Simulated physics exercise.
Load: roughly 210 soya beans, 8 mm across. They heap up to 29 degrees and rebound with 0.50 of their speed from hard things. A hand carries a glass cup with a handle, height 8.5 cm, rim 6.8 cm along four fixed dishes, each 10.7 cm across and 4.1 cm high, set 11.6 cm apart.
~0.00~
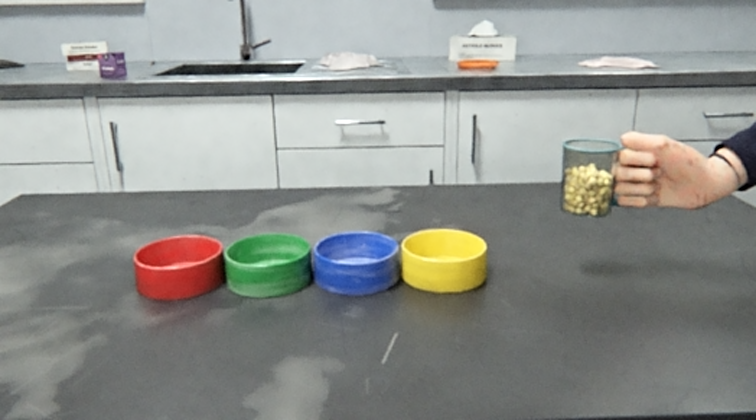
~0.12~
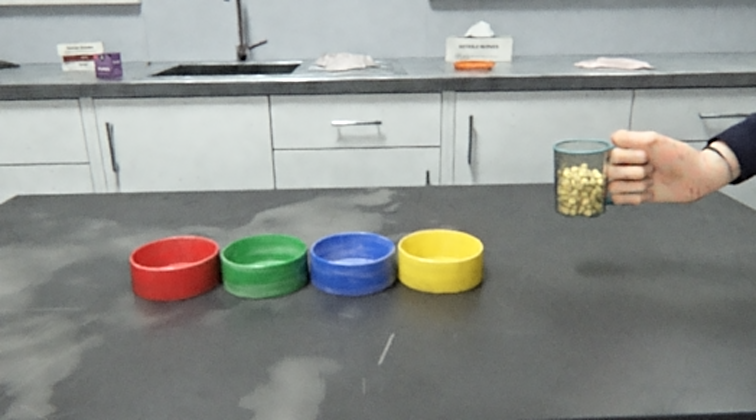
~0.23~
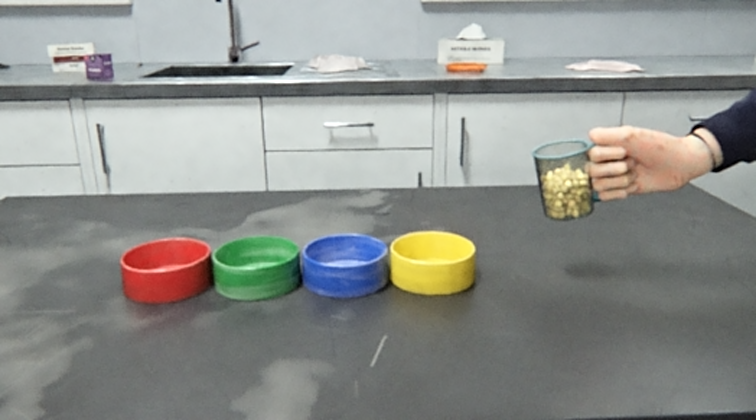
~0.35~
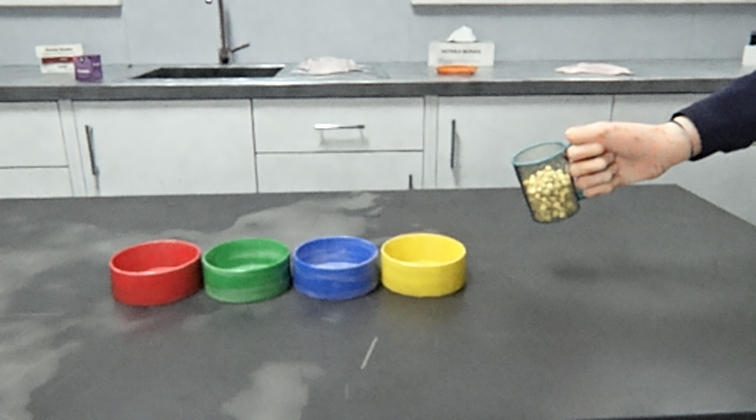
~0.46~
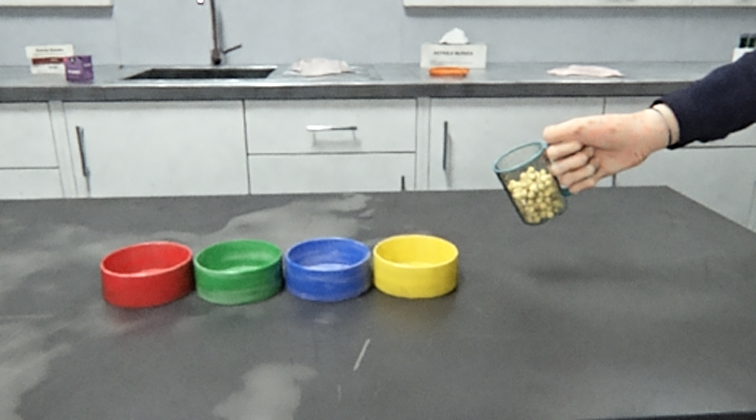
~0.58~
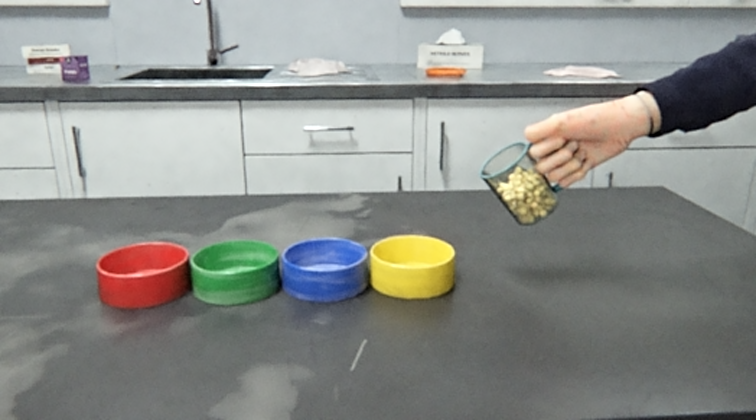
In a room with a sink and white cabinets, a hand holds a clear cup of pale beans above a dark table with red, green, blue and yellow dishes, moving it slightly left while steadily tilting it toward them.
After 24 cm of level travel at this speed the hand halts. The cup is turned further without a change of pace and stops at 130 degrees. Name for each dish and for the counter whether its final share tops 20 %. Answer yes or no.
Red: No, blue: No, green: No, yellow: Yes, counter: No.
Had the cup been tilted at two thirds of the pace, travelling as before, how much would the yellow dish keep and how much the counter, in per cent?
Then: Yellow 0, counter 0.
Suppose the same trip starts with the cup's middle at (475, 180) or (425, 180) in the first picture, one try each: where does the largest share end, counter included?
The winner: Blue, then green.
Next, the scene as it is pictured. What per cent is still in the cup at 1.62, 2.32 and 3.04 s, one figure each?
In turn: 75, 0, 0.
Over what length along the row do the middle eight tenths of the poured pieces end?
Roughly 6 cm.
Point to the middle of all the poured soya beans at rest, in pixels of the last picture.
Around (403, 269).
After 1.62 s, tilt 112 degrees; cup holds 75 %, yellow 20 %.
After 2.32 s, tilt 130 degrees; cup holds 0 %, yellow 100 %.
After 3.04 s, tilt 130 degrees; cup holds 0 %, yellow 100 %.
In the end, at 3.3 s, red 0 %, blue 0 %, green 0 %, yellow 100 %, counter 0 %.
